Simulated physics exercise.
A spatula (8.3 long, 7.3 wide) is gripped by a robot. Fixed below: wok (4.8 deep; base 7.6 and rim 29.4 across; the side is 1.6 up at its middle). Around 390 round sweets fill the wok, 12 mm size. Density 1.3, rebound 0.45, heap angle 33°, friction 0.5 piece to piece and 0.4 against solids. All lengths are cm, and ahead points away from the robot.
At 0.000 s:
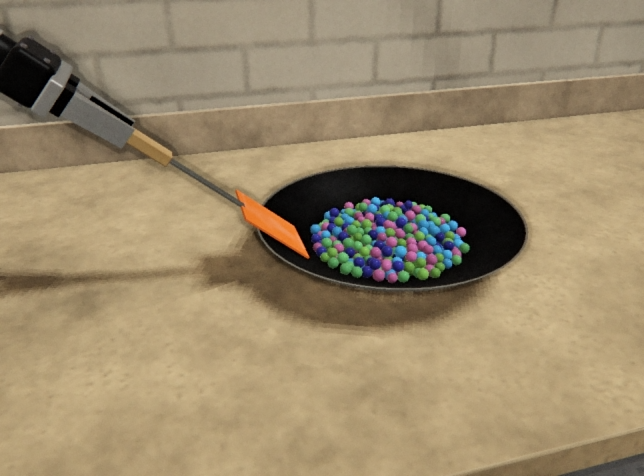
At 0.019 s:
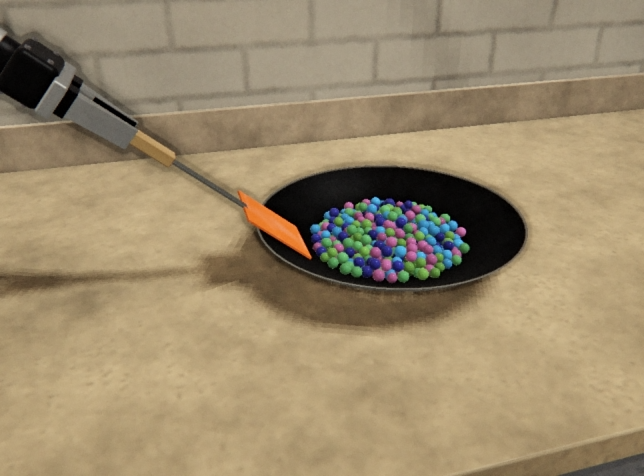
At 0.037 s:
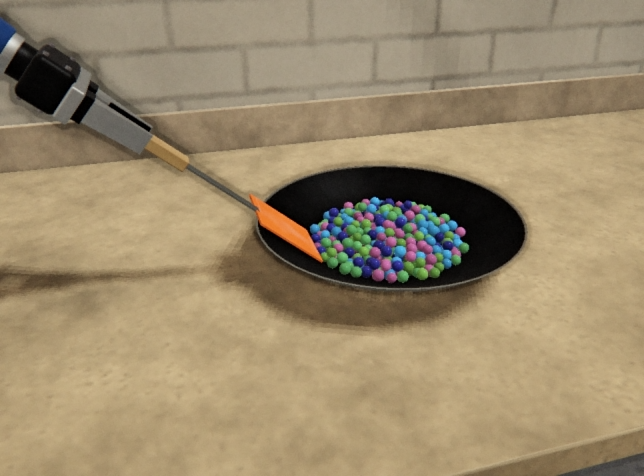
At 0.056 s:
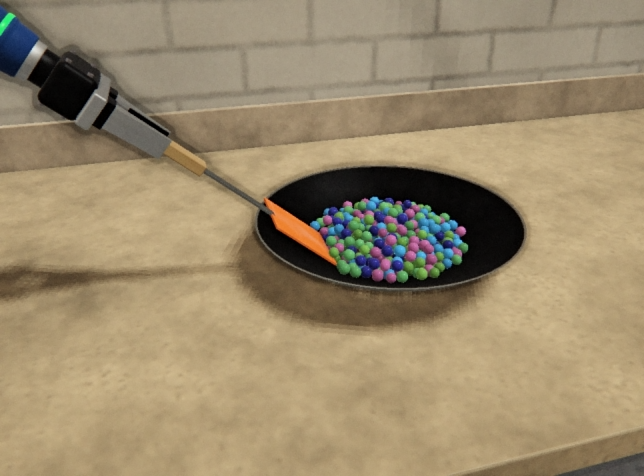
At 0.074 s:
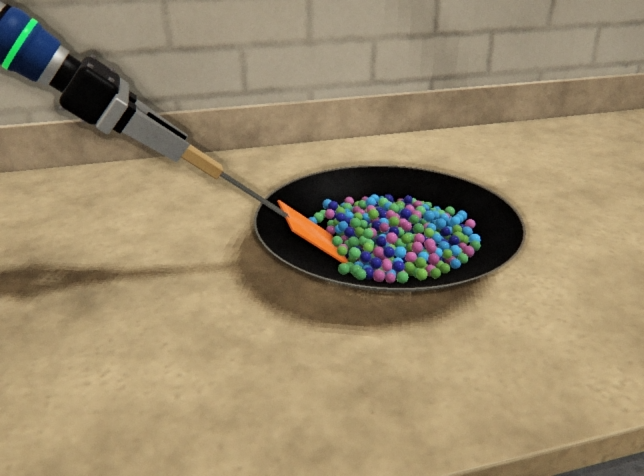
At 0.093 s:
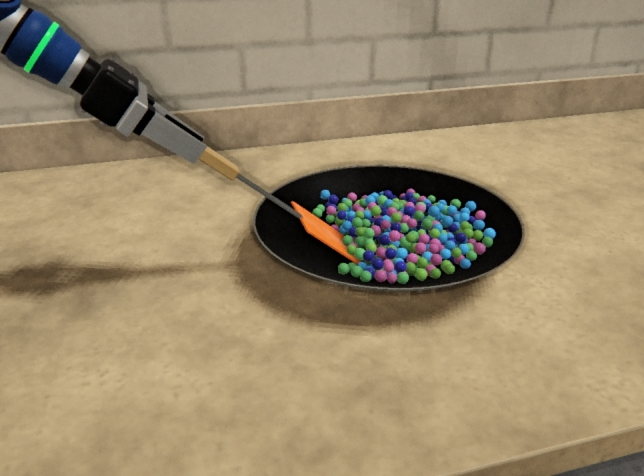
An orange spatula gripped by a robot arm starts at the left side of a black wok filled with small, round, colourful sweets. The arm slides it gradually rightward into the heap, and the sweets shift a little to the right, spreading slightly as the blade pushes against them.
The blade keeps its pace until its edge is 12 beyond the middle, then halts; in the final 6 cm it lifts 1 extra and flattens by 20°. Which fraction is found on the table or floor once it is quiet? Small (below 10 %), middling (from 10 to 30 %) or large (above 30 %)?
On the table or floor the share is large, above 30 %.
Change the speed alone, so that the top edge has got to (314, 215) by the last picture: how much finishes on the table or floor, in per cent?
Some 50 per cent.
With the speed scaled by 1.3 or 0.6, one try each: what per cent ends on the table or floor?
Some 45 and 25 per cent.
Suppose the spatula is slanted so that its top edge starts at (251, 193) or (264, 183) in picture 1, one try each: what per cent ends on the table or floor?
Some 45 and 45 per cent.
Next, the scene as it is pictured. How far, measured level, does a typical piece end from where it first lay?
About 8 cm.
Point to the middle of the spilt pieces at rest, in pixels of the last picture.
Near (579, 222).
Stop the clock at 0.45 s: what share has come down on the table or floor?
About 45 per cent.
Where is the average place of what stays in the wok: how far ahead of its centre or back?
Some 3.0 cm ahead.
After 0.16 s, sloping 41°, highest piece 6 above the table; 394 in the wok.
After 0.22 s, sloping 36°, highest piece 7 above the table; 384 in the wok, 10 on the blade or in flight.
After 0.45 s, sloping 21°, highest piece 6 above the table; 221 in the wok, 171 on the table or floor, 2 on the blade or in flight.
After 1.50 s, sloping 21°, highest piece 4 above the table; 221 in the wok, 173 on the table or floor.
At rest, 221 in the wok, 173 on the table or floor. That is 44 % on the table or floor.
